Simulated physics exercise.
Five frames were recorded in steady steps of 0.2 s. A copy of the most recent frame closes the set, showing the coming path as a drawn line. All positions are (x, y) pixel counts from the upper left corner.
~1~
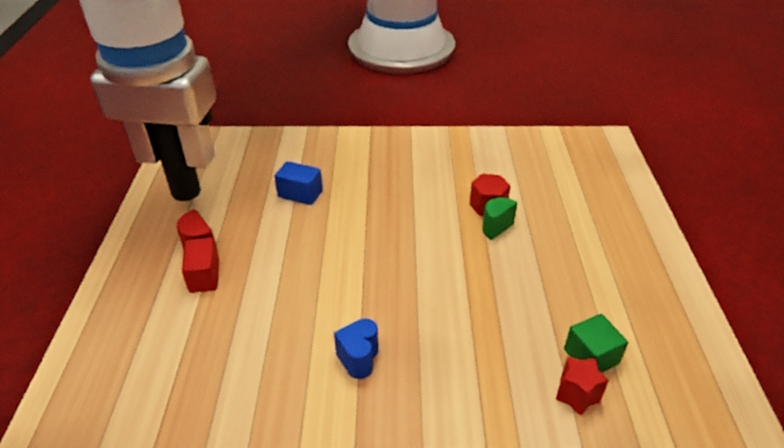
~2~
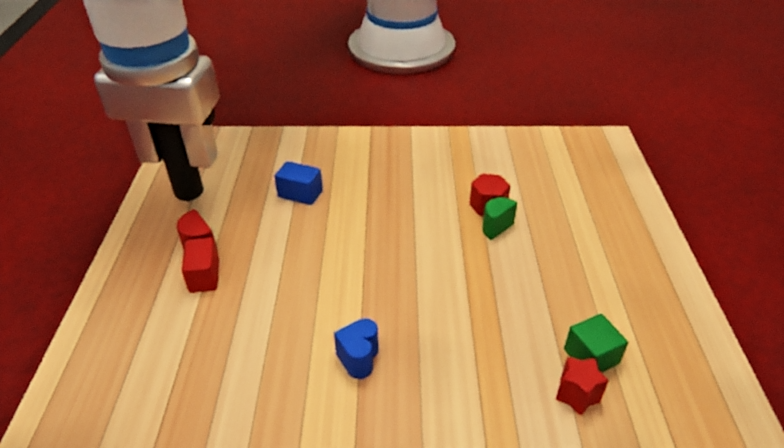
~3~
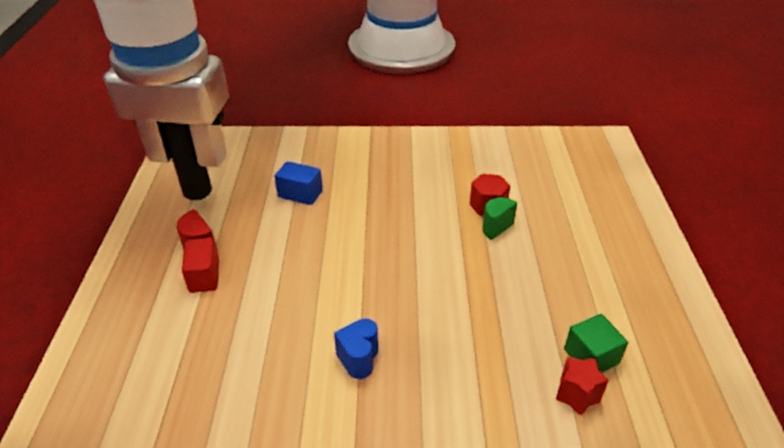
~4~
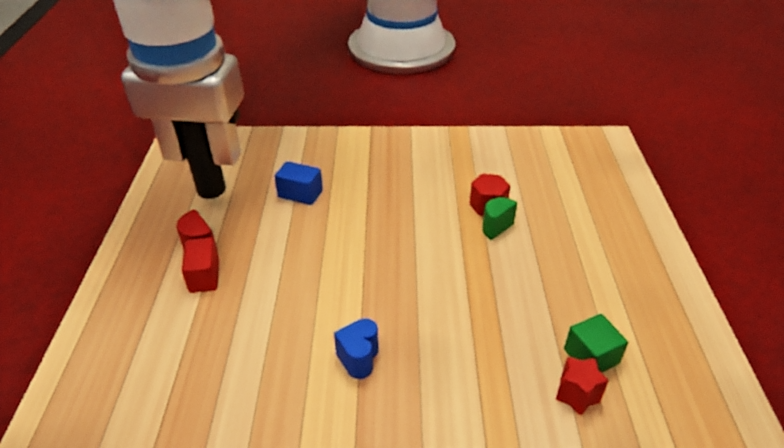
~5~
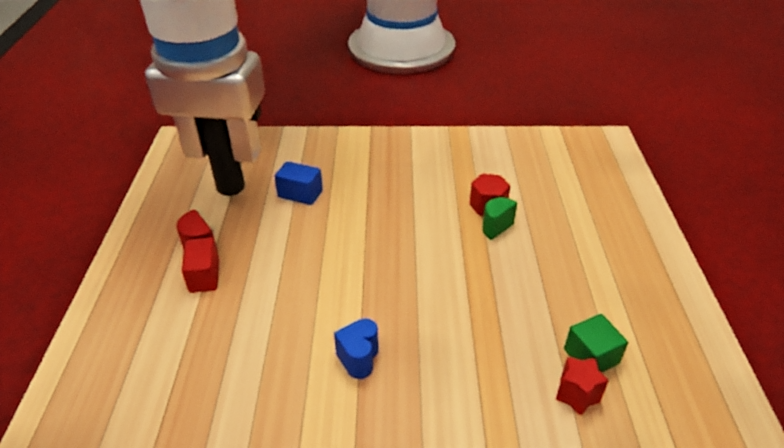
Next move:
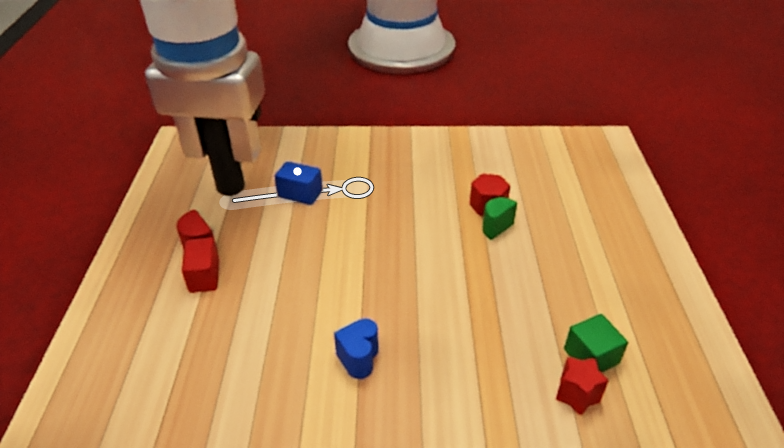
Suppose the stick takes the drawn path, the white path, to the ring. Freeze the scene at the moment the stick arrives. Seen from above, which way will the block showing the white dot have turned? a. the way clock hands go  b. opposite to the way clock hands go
My pick is b.
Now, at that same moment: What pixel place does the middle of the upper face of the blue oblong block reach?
The point I'd pick in the picture is (389, 157).
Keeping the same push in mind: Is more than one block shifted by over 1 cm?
No, I don't think so.
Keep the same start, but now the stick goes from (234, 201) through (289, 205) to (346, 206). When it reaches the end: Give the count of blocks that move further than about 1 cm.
By the end of the path, one block has moved more than about a centimetre.
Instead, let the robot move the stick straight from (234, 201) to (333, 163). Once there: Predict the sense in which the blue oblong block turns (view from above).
The twist is clockwise.
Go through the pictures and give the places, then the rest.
In the first picture, tip of the stick (187, 194), middles of tops, red half-round block (192, 223), blue oblong block (297, 171).
In the second picture, stick (190, 193), nothing pushed.
In the third picture, stick (198, 193), nothing pushed.
In the fourth picture, stick (212, 191), nothing pushed.
In the fifth picture, stick (231, 188), red half-round block (192, 223), blue oblong block (297, 171).
The line goes from (234, 201) over (297, 193) to (358, 188); the dot is on the blue oblong block.
On the path given first. One third of the way, stick (274, 183); blue oblong block (310, 170).
Two thirds of the way, stick (317, 178); blue oblong block (353, 164).
At the end, stick (357, 176); red half-round block unmoved; blue oblong block (389, 157), turned 30° anticlockwise.
